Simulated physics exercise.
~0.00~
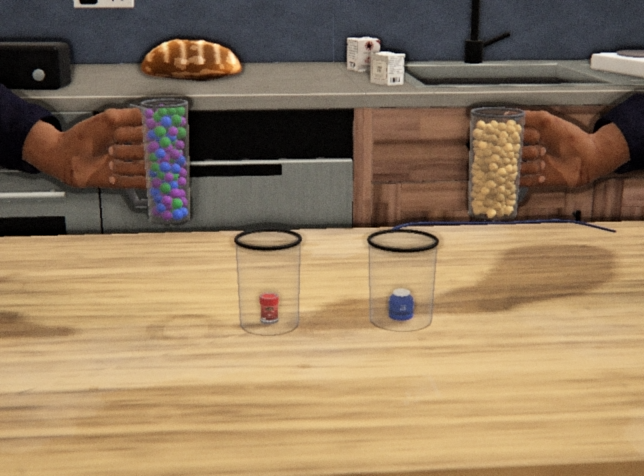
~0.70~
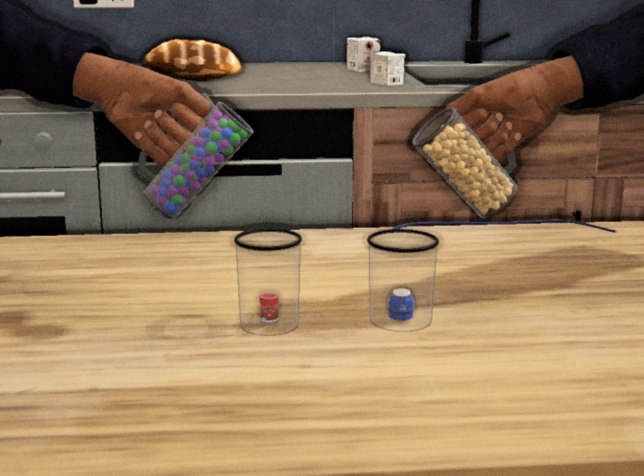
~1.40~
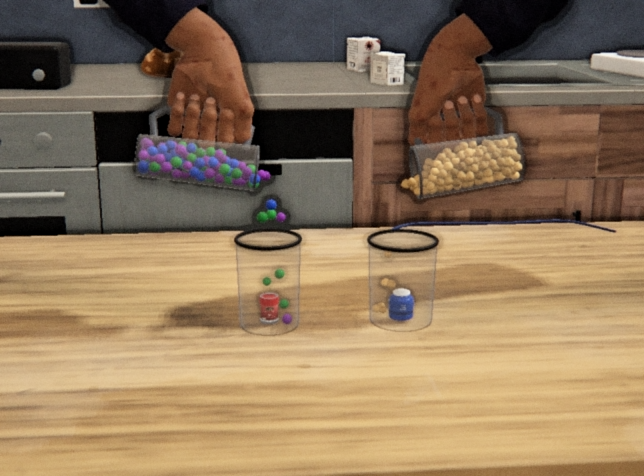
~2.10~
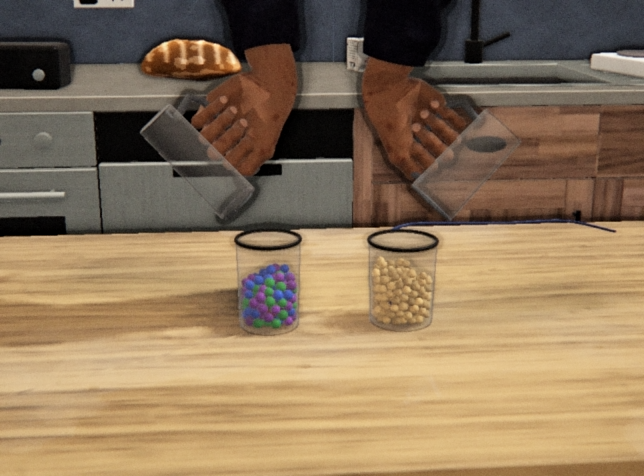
Two hands tipped clear cups over two glasses, pouring colorful beads around a small red object on the left and pale, tan beads around a blue one on the right, until both cups were empty and both objects were buried.
